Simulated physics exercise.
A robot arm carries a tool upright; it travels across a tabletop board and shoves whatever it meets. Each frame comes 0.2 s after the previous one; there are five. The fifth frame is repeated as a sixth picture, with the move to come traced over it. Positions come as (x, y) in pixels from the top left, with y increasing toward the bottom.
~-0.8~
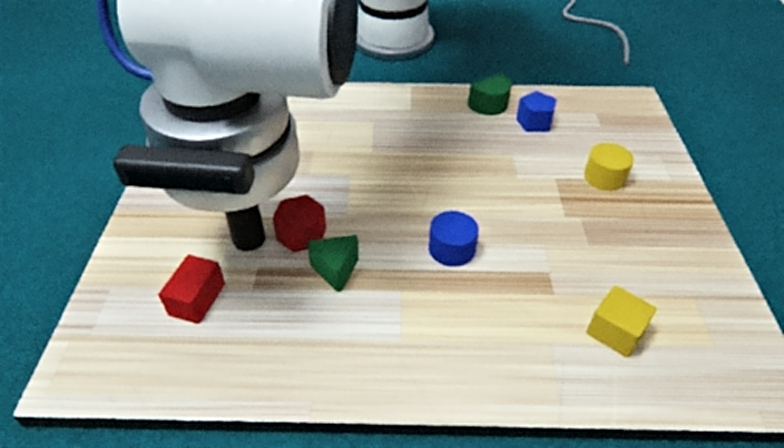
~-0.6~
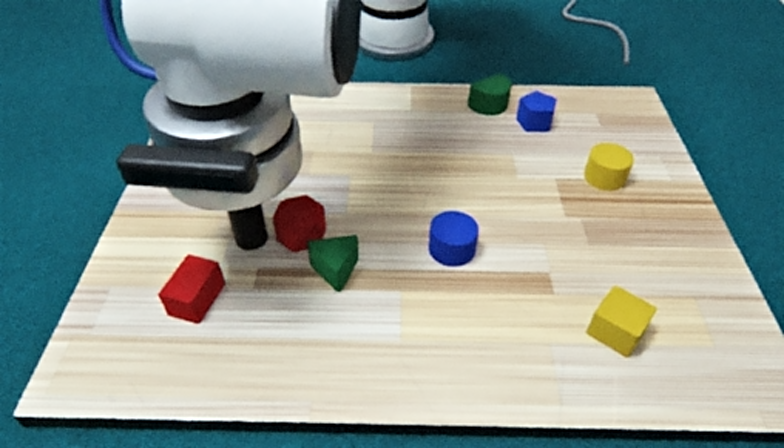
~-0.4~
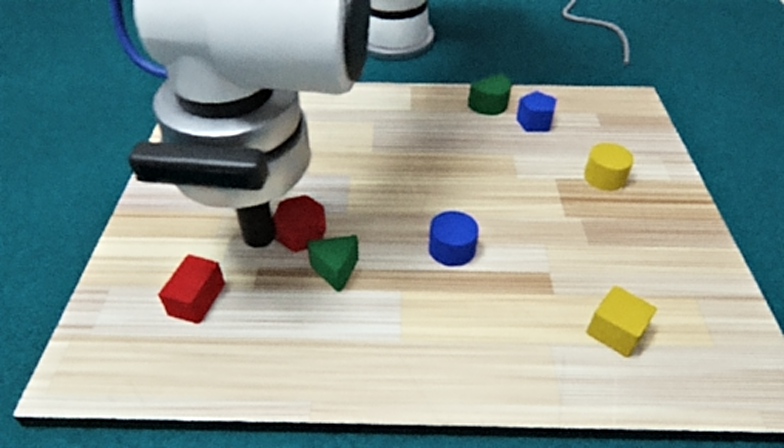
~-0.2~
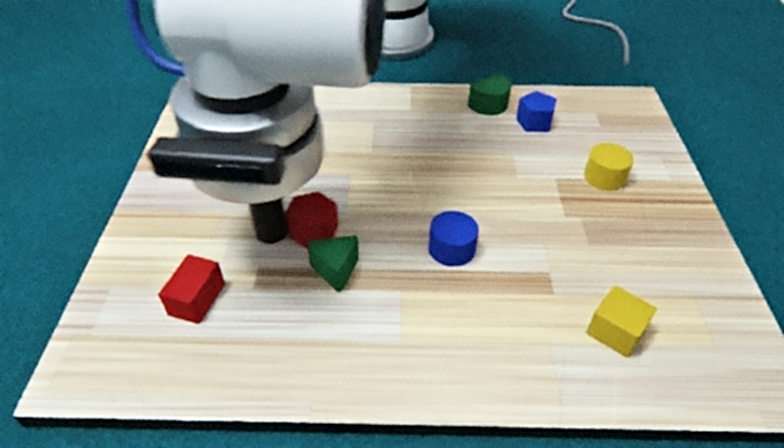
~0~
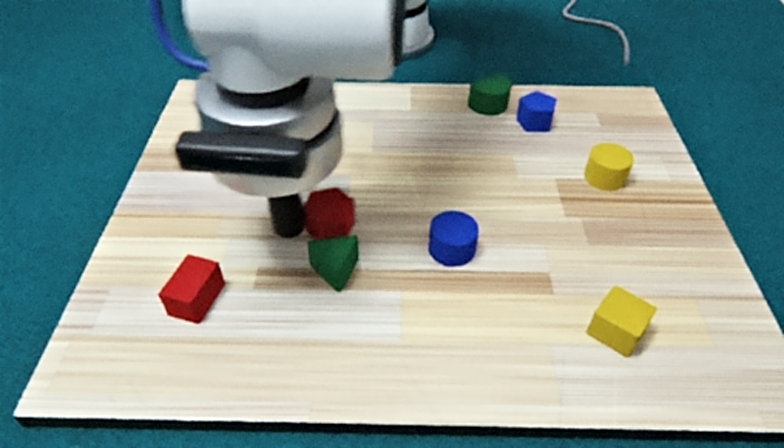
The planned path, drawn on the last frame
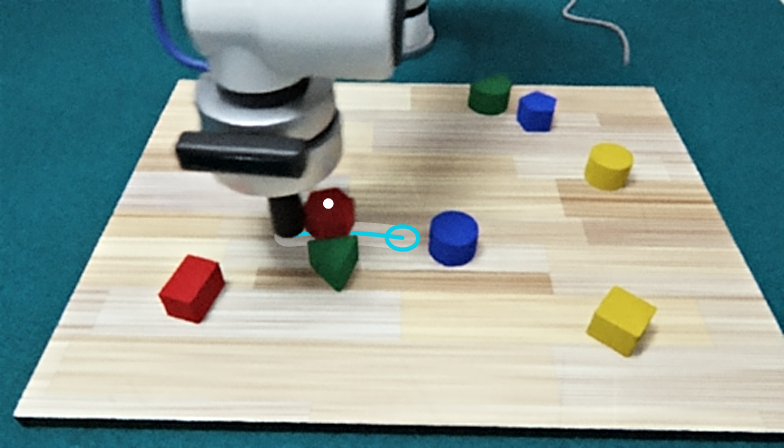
A robot arm over a wooden board of colored blocks moved slowly to the right and nudged the red six-sided block a short way right, while the other blocks stayed where they were.
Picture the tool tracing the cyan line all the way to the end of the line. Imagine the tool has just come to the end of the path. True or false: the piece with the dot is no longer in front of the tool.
This is true.
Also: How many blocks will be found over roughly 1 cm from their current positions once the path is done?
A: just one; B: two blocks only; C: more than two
I'll go with A - just one.
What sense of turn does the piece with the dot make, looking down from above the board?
Rotation: Counter-clockwise.
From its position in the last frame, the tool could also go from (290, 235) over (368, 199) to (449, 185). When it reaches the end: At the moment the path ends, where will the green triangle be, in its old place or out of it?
It stays.
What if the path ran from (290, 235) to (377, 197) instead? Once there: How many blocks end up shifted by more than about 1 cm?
My best guess is that a single block moves over 1 cm.
The line goes from (290, 235) by way of (328, 233) and (365, 234) to (403, 238); the dot is on the red six-sided block.
On the path given first. One third of the way, tool (329, 225); red six-sided block (366, 196), turned 20° anticlockwise.
Two thirds of the way, tool (366, 226); red six-sided block (391, 190), turned 55° anticlockwise.
At the end, tool (403, 230); red six-sided block (402, 187), turned 90° anticlockwise; blue circle unmoved.
